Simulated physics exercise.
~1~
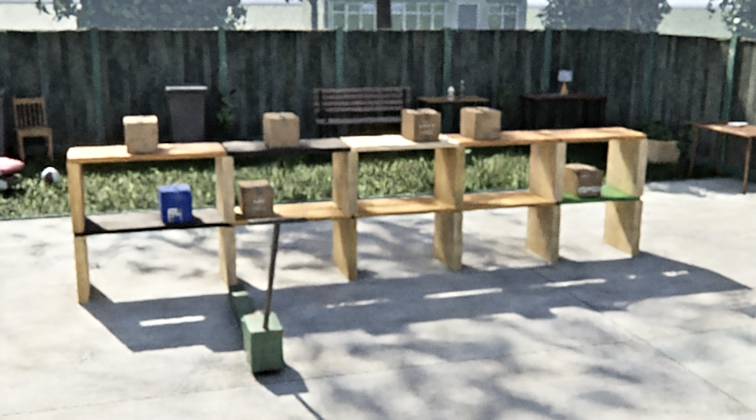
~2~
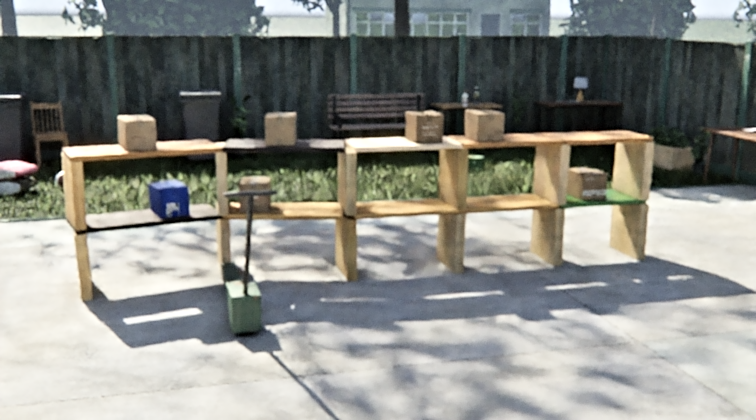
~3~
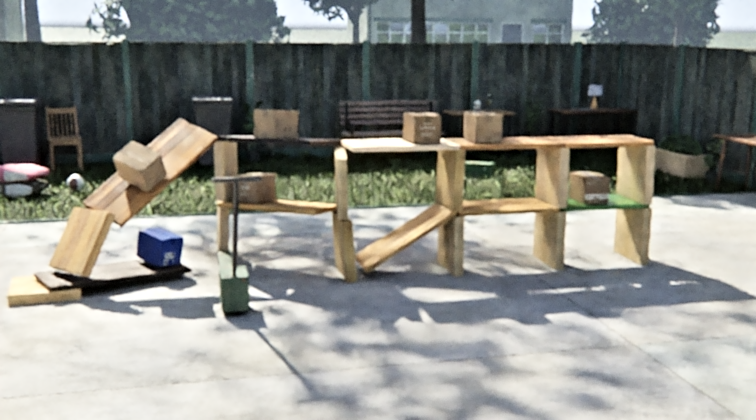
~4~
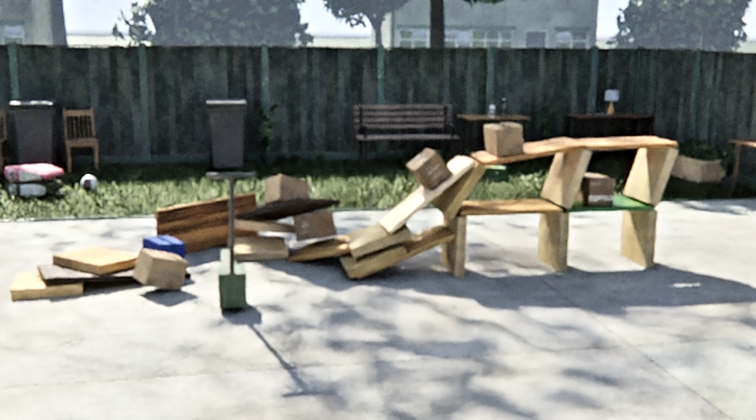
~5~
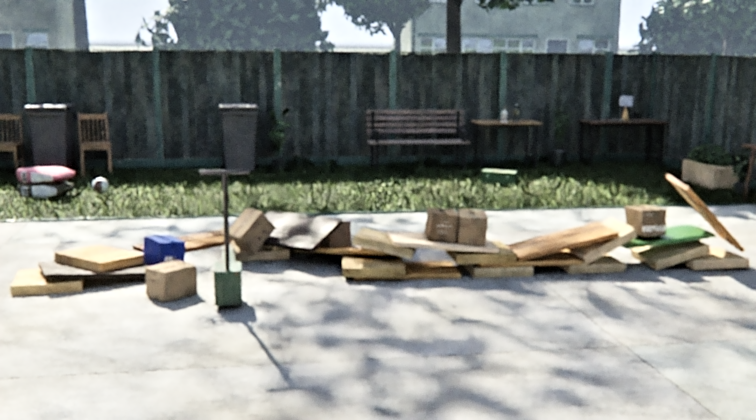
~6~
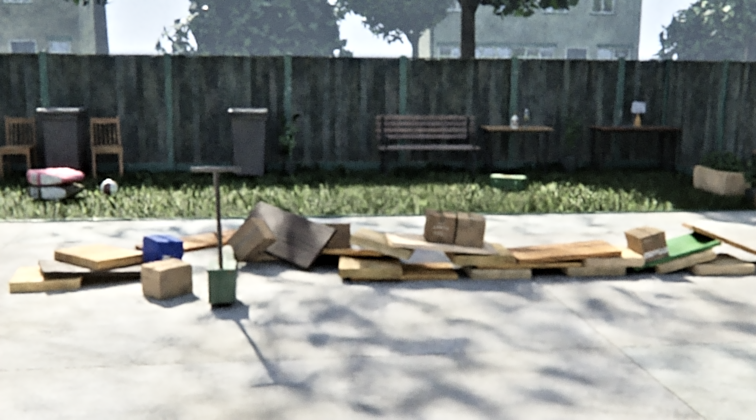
Two-tier row of timber shelves holding cartons collapsing from left to right beside a green jack, ending flat in scattered boards.
